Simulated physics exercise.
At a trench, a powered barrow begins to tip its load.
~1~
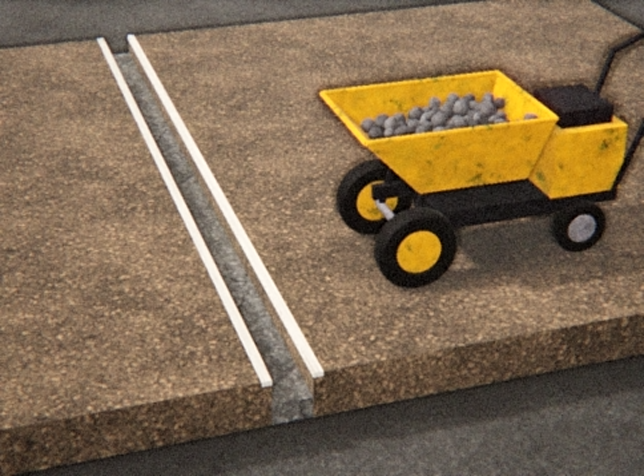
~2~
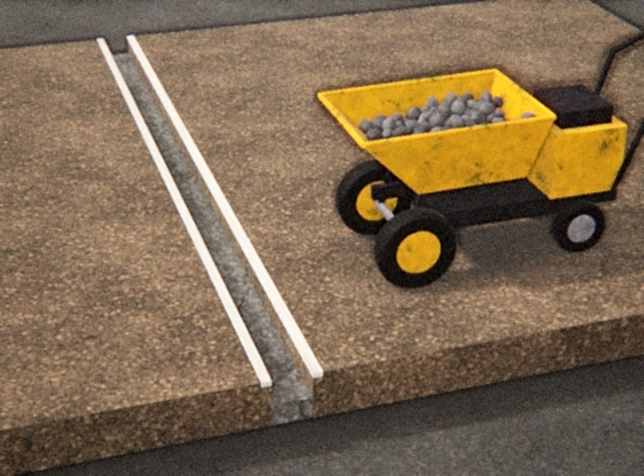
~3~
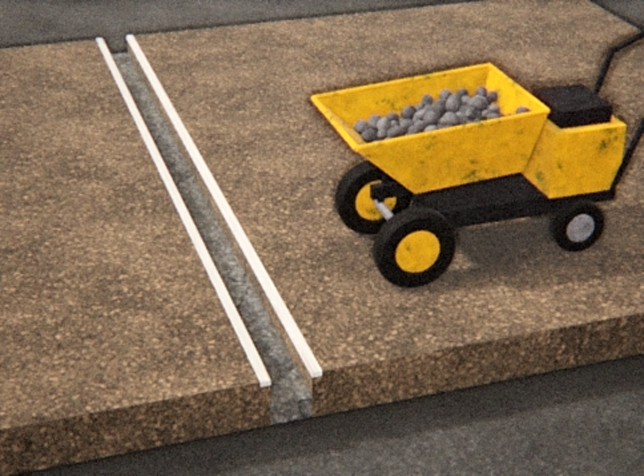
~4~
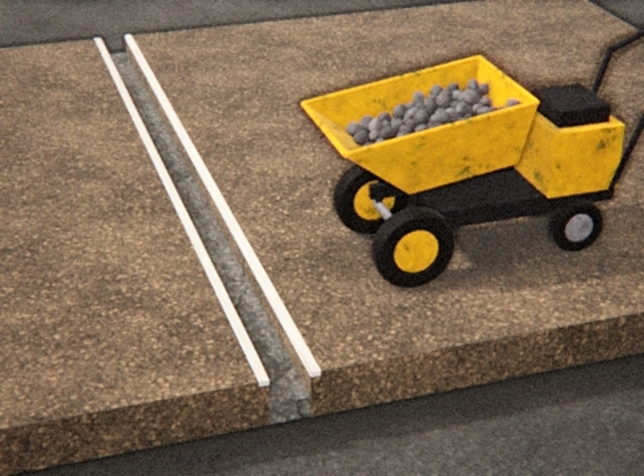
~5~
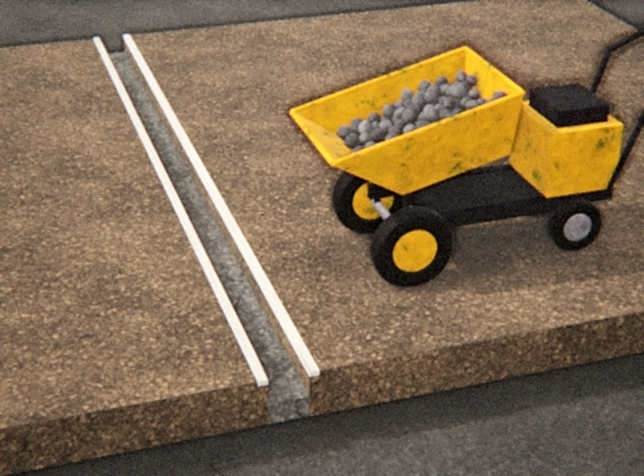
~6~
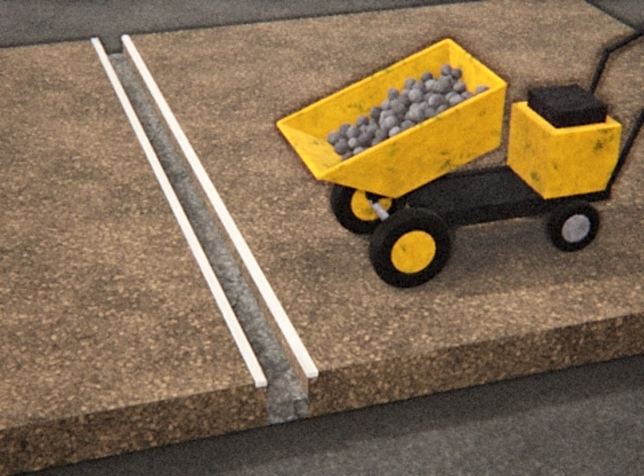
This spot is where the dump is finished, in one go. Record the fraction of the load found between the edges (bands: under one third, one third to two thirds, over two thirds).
Going by that, the trench holds one-third to two-thirds of the load.
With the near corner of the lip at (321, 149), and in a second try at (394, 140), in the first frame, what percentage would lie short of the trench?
It comes out near 0 in a hundred for the first and near 20 in a hundred for the second.
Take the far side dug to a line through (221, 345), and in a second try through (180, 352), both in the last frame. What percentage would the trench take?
The first case gives close to 70 per cent and the second close to 90 per cent.
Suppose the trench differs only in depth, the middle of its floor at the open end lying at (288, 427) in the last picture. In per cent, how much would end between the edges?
The share comes out near 70 percent.
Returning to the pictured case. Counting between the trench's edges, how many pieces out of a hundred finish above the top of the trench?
35 %, roughly.
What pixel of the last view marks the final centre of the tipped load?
Resting centre, last frame: Roughly (227, 281).
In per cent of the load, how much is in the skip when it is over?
Close to 25 percent.
Soon, skip tipped steeply; all in the skip.
A while on, skip tipped right over; about half in the skip; a stray few short of the trench; about a third in or heaped over the trench; a small part beyond it; a stray few falling.
Towards the end, skip tipped right over; about a quarter in the skip; a stray few short of the trench; about half in or heaped over the trench; about a quarter beyond it.
Finally, skip tipped right over; about a quarter in the skip; a stray few short of the trench; about half in or heaped over the trench; about a quarter beyond it.
